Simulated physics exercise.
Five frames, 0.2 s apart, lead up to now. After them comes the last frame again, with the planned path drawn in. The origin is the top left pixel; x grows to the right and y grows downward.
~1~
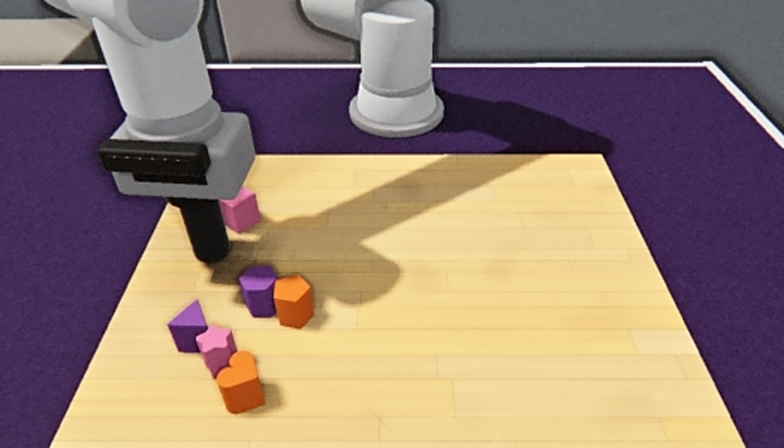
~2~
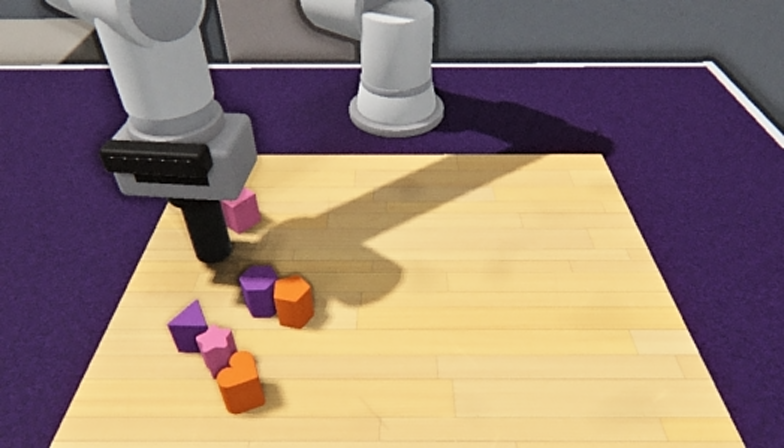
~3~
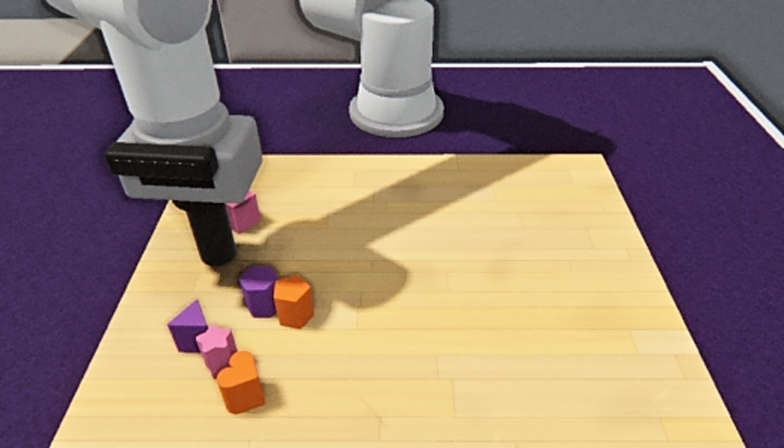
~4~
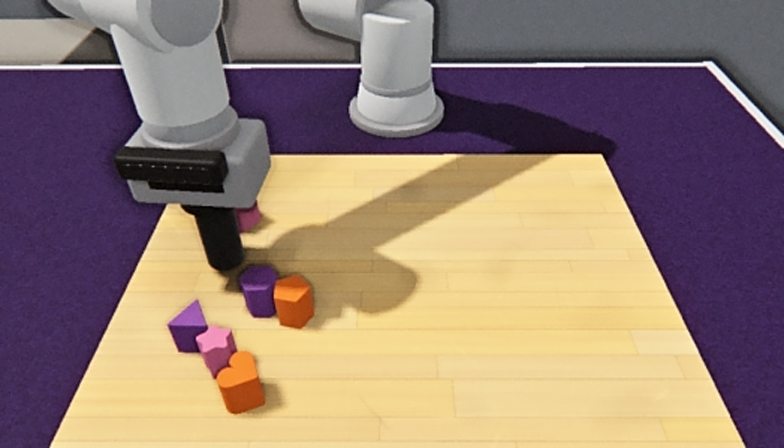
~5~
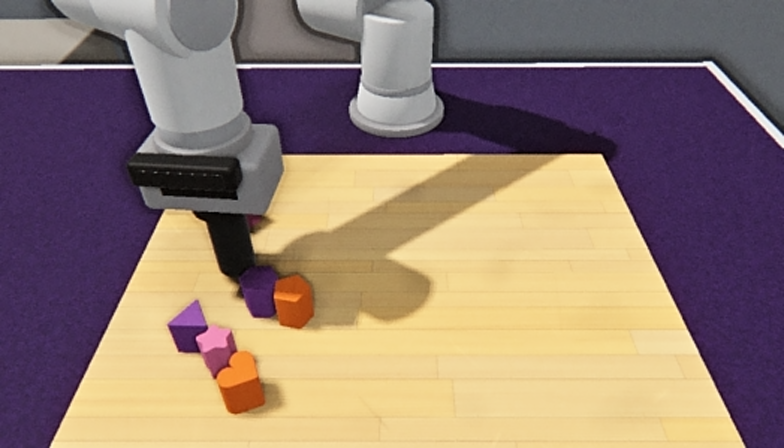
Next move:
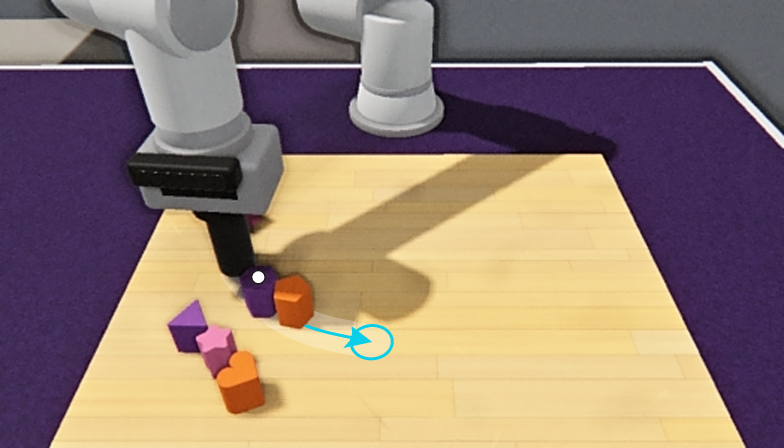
Robot arm with a black bar moving slightly right and toward the viewer, nearing a purple block among still, colourful blocks.
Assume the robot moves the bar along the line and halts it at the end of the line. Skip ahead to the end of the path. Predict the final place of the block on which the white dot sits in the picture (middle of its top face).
The point I'd pick in the picture is (290, 331).
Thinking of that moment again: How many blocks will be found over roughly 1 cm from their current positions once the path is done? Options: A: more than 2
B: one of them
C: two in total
Option C.
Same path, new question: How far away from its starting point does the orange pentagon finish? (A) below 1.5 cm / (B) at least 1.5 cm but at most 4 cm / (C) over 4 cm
(C)
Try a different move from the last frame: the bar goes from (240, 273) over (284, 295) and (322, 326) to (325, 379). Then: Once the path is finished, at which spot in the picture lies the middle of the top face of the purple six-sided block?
About (269, 299).
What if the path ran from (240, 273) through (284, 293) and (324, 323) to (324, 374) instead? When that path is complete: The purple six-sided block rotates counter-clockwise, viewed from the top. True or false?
False - the claim does not hold.
Drawn move, from (240, 273) via (270, 303) and (314, 329), ending at (372, 342); the dot is on the purple six-sided block.
On the path given first. One third of the way, bar at (268, 296); purple six-sided block at (275, 302), turned 20° clockwise; orange pentagon at (311, 302), turned 60° anticlockwise.
Two thirds of the way, bar at (314, 321); purple six-sided block at (289, 331), turned 105° clockwise; orange pentagon at (345, 315), turned 90° anticlockwise.
At the end, bar at (371, 334); pink star still; purple six-sided block at (290, 331), turned 105° clockwise; orange pentagon at (406, 330), turned 90° anticlockwise.
